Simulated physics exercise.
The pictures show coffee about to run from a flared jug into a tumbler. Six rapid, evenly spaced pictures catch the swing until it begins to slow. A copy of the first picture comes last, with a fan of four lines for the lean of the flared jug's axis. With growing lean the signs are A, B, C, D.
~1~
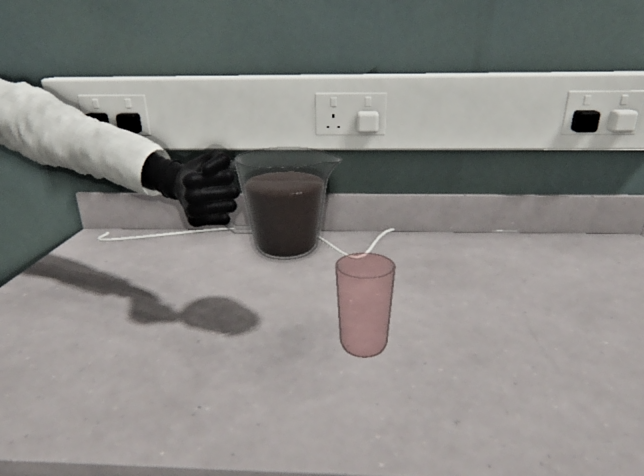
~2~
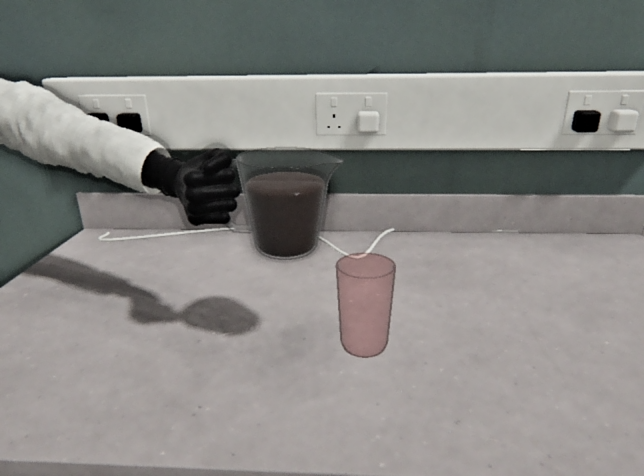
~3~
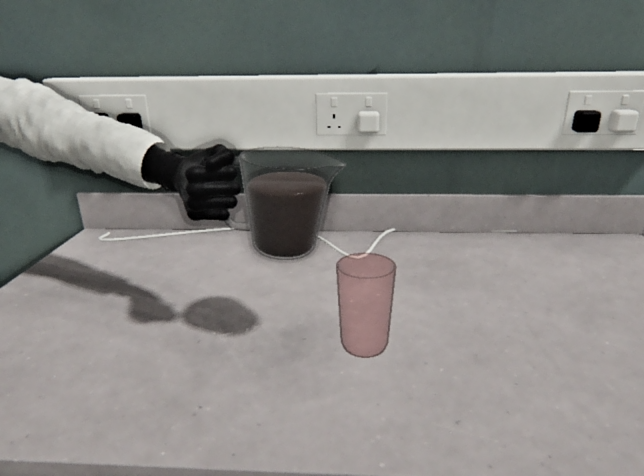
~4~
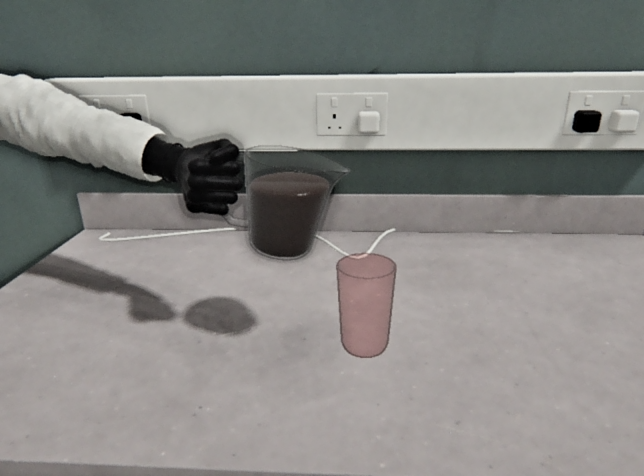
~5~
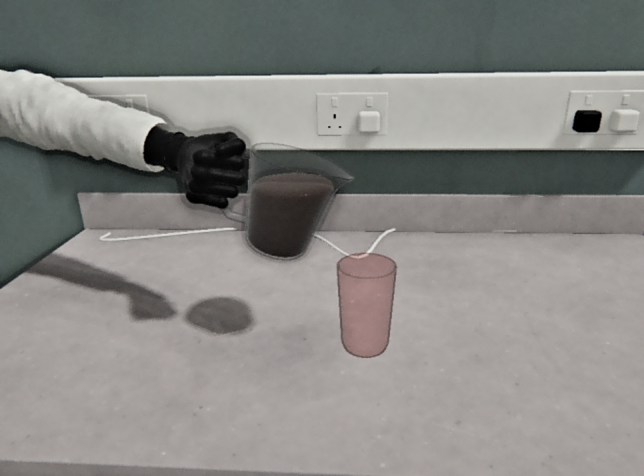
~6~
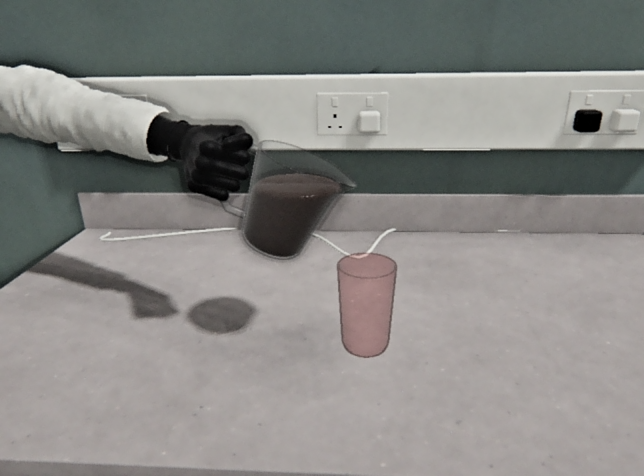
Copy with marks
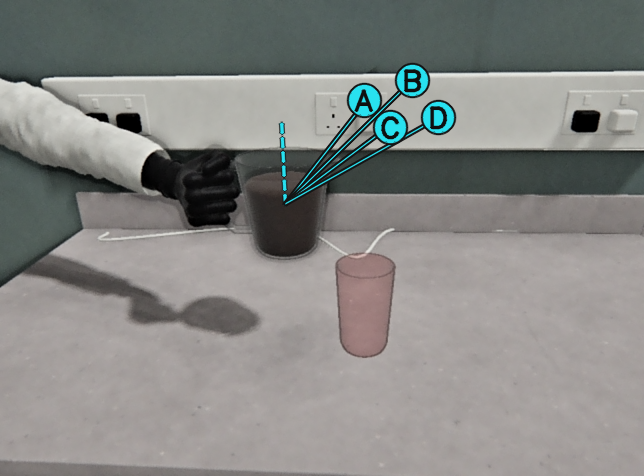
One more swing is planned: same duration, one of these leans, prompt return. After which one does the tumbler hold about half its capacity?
The best tilt is D.
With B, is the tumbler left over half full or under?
Under.
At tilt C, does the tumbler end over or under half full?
Under half.
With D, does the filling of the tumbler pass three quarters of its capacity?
No, it does not.
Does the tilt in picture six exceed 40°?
No, it does not.
On the marked copy, A at (355, 115); B at (400, 92); C at (375, 136); D at (423, 126).
If A is chosen, the tumbler ends with about 12 % of what it can hold.
If B is chosen, the tumbler ends with about 18 % of what it can hold; 5 % of the coffee is spilt.
If C is chosen, the tumbler ends with about 28 % of what it can hold; 8 % of the coffee is spilt.
If D is chosen, the tumbler ends with about 47 % of what it can hold; 6 % of the coffee is spilt.
